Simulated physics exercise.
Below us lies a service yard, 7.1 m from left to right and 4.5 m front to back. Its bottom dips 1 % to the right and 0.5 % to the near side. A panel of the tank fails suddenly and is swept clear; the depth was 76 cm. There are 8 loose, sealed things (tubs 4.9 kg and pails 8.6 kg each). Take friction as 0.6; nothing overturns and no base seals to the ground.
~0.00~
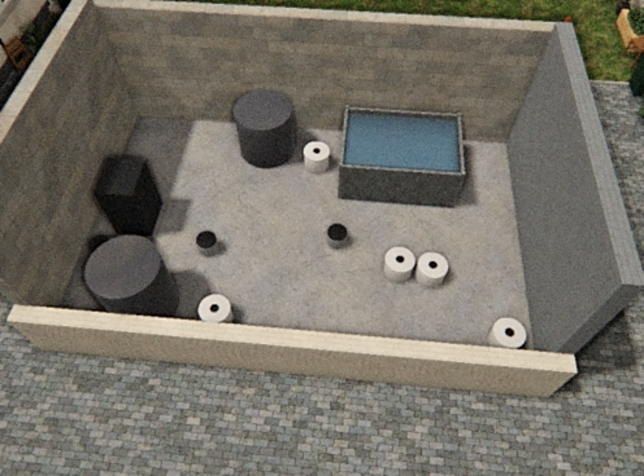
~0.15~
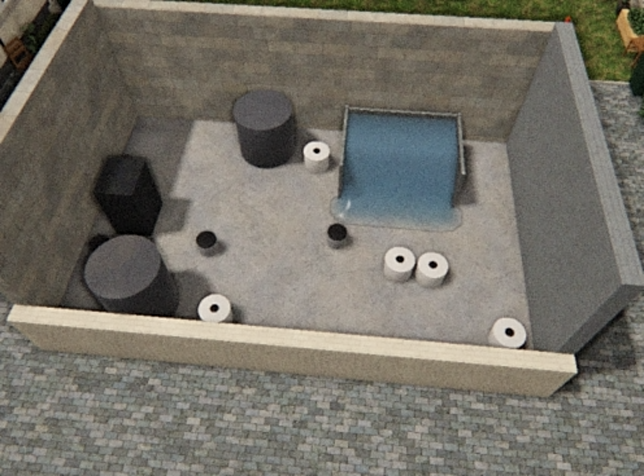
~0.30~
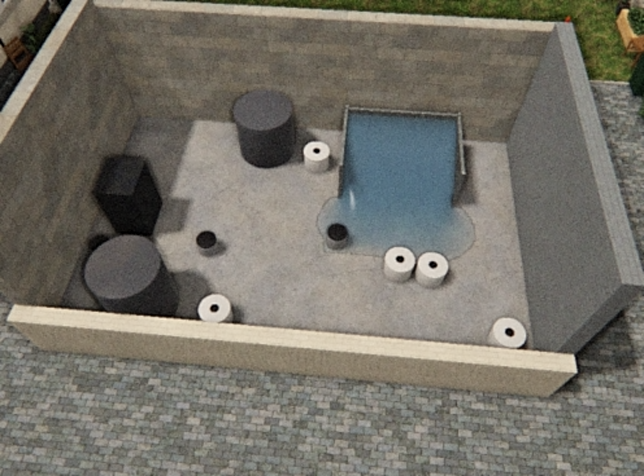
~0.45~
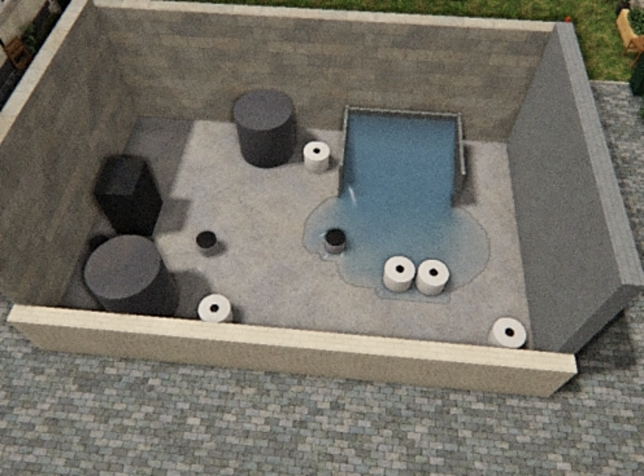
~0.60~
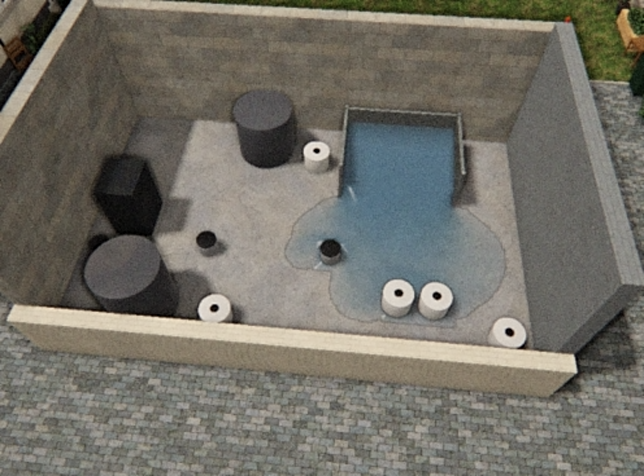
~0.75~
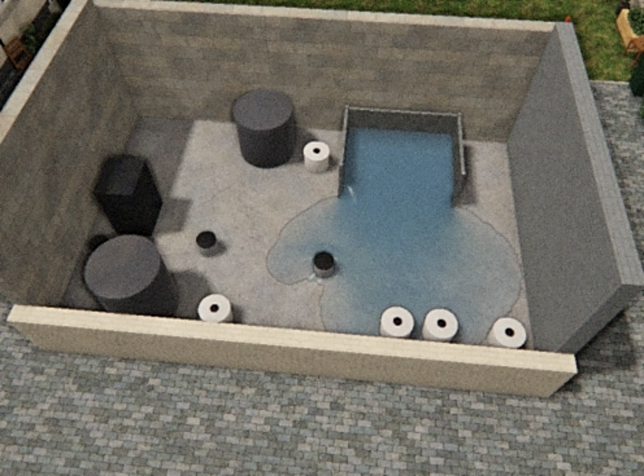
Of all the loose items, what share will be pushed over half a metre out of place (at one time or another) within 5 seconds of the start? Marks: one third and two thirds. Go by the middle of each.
That comes to two thirds or above.
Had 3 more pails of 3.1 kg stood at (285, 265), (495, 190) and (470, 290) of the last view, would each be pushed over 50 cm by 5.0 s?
In turn: Over, over, over.
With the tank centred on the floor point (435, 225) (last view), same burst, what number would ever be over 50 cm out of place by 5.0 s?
Then 5.
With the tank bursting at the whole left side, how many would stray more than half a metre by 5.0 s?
Then 4.
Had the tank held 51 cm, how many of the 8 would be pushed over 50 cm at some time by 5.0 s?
Then 5.
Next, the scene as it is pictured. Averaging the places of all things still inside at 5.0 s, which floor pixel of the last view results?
Around (299, 212).
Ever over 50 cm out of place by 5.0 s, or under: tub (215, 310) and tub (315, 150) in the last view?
In turn: Over, less.
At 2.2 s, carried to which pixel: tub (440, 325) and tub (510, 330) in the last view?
Around (490, 315) and (525, 303).
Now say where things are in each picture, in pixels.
A tub at (400, 259) rests on the ground; a tub at (433, 265), on the bottom; water covers 2.5 m2; 0 of 8 have shifted, in the first picture.
A tub at (400, 259), on the bottom; a tub at (433, 265), on the bottom; 3.7 m2 under water; 0 of 8 have shifted, in the second picture.
A tub at (400, 259) rests on the ground; a tub at (433, 265) rests on the ground; 5.1 m2 under water; 0 of 8 have shifted, in the third picture.
A tub at (400, 269) rests on the ground, 18 cm from its start; a tub at (433, 273) rests on the ground, 14 cm from its start; water covers 6.4 m2; 3 of 8 have shifted, in the fourth picture.
A tub at (399, 293) rests on the ground, 61 cm from its start; a tub at (437, 296), on the bottom, 54 cm from its start; water covers 8.4 m2; 3 of 8 have shifted, in the fifth picture.
A tub at (397, 322) rests on the ground, 106 cm from its start; a tub at (441, 323), on the bottom, 97 cm from its start; water covers 10.6 m2; 3 of 8 have shifted, in the sixth picture.
After 1.1 s 3 of 8 are over 50 cm from their spots; 3 afloat.
After 2.2 s 3 of 8 are over 50 cm from their spots; 5 afloat.
After 3.5 s 5 of 8 are over 50 cm from their spots; 4 afloat.
After 5.0 s 6 of 8 are over 50 cm from their spots, and 6 have been at some point; 4 afloat.
